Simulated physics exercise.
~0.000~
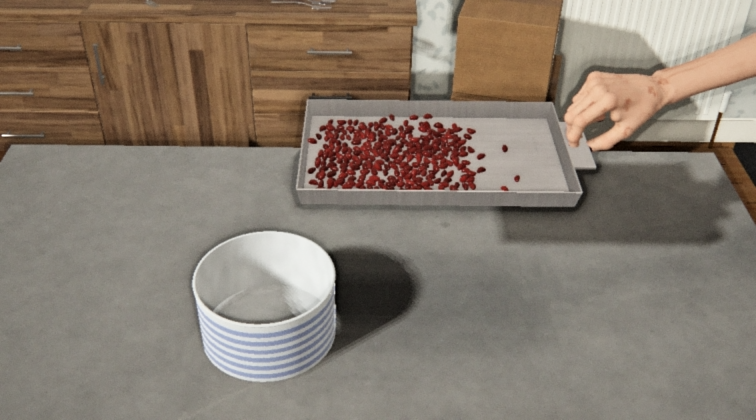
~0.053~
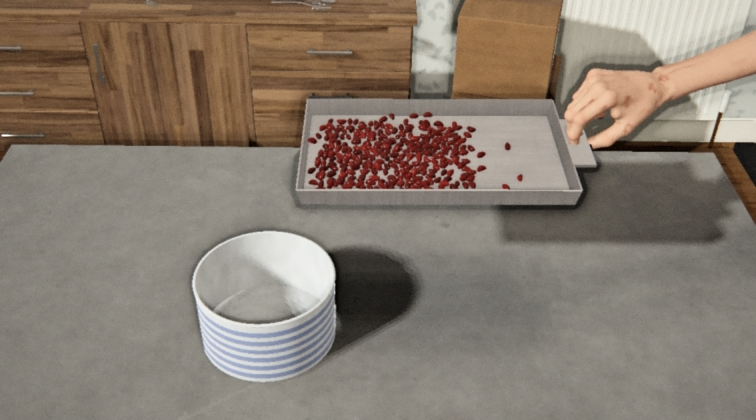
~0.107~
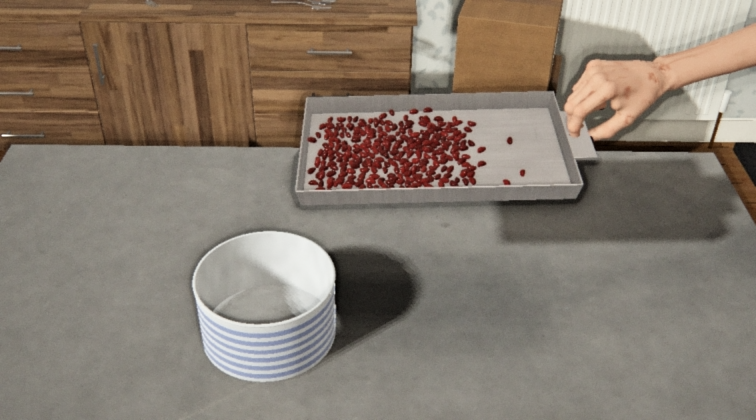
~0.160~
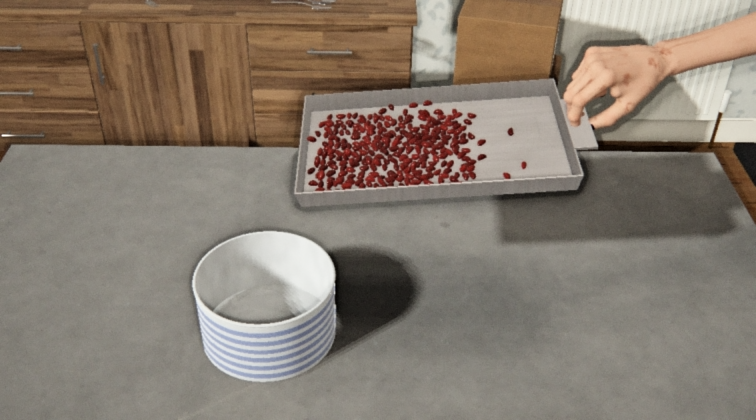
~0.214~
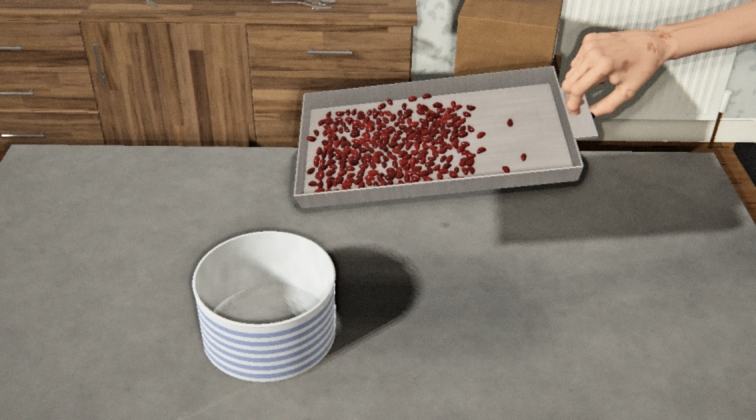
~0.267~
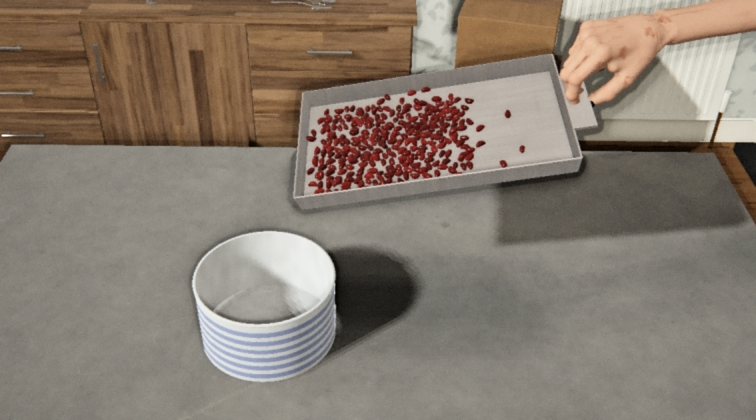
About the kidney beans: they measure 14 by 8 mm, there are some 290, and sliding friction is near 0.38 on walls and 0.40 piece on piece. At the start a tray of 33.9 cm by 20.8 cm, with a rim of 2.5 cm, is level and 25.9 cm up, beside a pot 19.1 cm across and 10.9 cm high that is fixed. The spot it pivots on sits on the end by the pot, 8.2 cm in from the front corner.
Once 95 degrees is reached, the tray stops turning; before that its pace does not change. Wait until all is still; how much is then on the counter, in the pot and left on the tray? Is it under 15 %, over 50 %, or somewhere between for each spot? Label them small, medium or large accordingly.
Counter - small, pot - large, tray - small.
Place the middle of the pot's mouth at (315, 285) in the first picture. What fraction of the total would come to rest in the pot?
With the pot there, close to 100 per cent.
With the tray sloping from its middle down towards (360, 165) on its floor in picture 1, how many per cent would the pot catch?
About 90 per cent.
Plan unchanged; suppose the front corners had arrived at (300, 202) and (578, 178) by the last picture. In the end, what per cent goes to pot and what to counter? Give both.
You'd end with pot at 60 and counter at 40.
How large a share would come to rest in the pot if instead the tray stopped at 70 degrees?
Share in the pot: Around 65 %.
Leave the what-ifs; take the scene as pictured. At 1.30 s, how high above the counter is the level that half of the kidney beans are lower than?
I'd say near 24 cm.
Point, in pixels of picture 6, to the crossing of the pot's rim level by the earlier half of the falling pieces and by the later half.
Near (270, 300) at first, near (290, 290) afterwards.
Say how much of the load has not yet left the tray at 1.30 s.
65 %, give or take.
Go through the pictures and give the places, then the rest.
In the first frame, tray tilt 0 degrees, front corners at (301, 187) and (577, 190); middle of the pieces at (394, 156); pot at (265, 275).
In the second frame, tray tilt 1 degrees, front corners at (300, 187) and (578, 188); middle of the pieces at (394, 155).
In the third frame, tray tilt 3 degrees, front corners at (300, 189) and (578, 182); middle of the pieces at (394, 153).
In the fourth frame, tray tilt 6 degrees, front corners at (299, 191) and (578, 173), lowest corner left front; middle of the pieces at (394, 149).
In the fifth frame, tray tilt 10 degrees, front corners at (298, 193) and (578, 164), lowest corner left front; middle of the pieces at (393, 145).
In the sixth frame, tray tilt 13 degrees, front corners at (298, 195) and (577, 156), lowest corner left front; middle of the pieces at (392, 142); pot at (265, 275). The tray's pace is about 60 degrees a second.
After 0.89 s, tilt 52 degrees; the tray holds 100 %, the pot 0 %.
After 1.30 s, tilt 77 degrees; the tray holds 65 %, the pot 15 %.
After 1.80 s, tilt 95 degrees; the tray holds 5 %, the pot 90 %.
By 2.6 s all is still; counter 0 %, pot 100 %, tray 0 %.
